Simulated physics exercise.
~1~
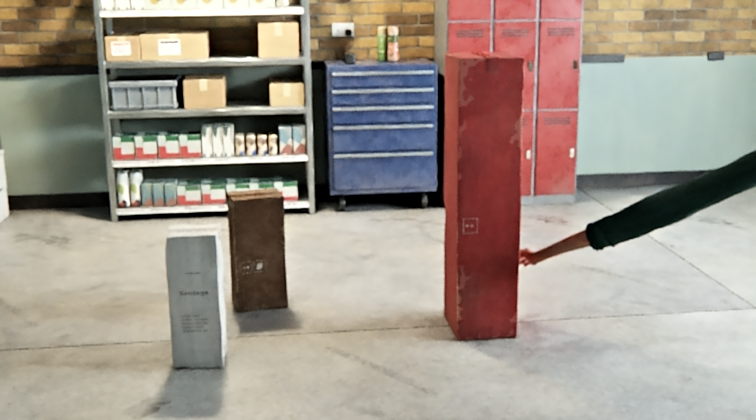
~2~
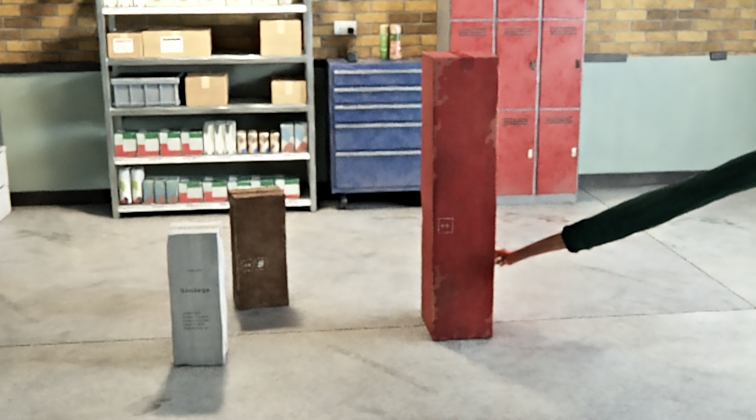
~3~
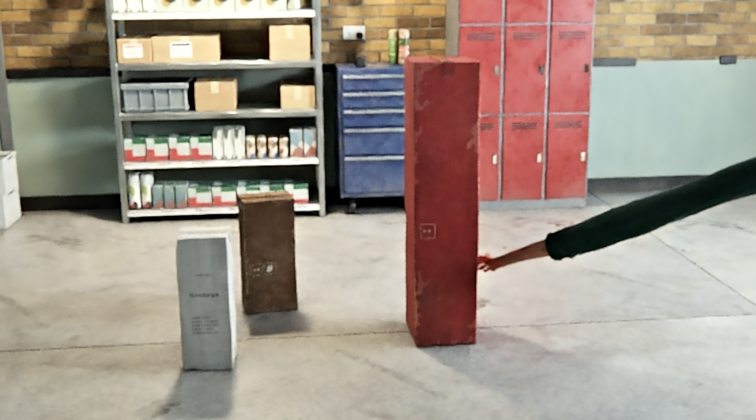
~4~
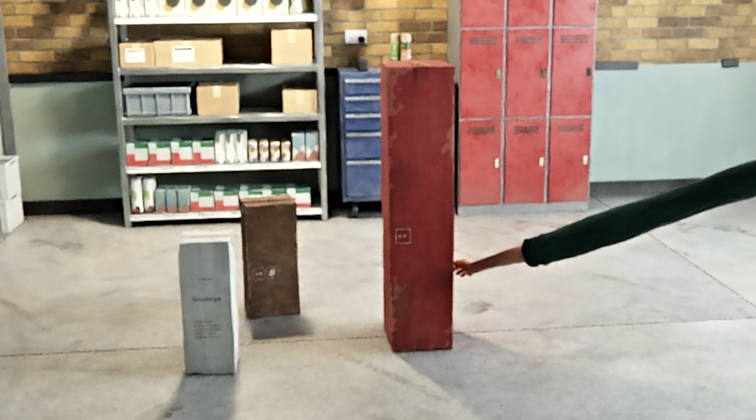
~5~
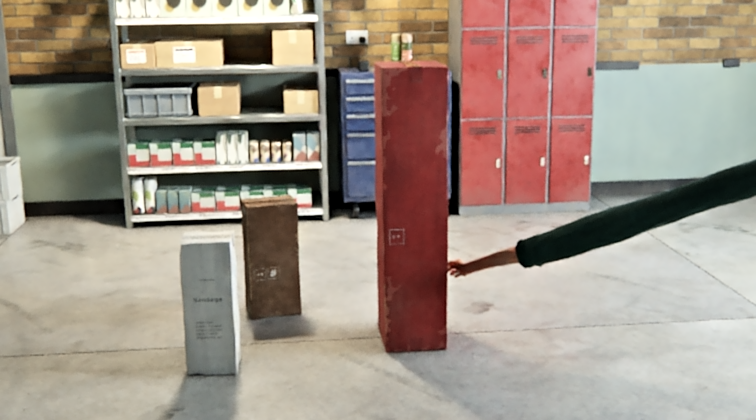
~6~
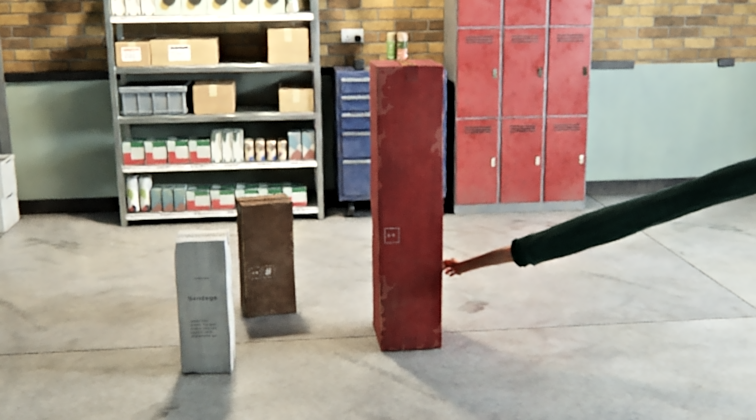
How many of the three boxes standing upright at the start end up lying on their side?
None of them do; the red, brown and white boxes are all still standing upright at the end.
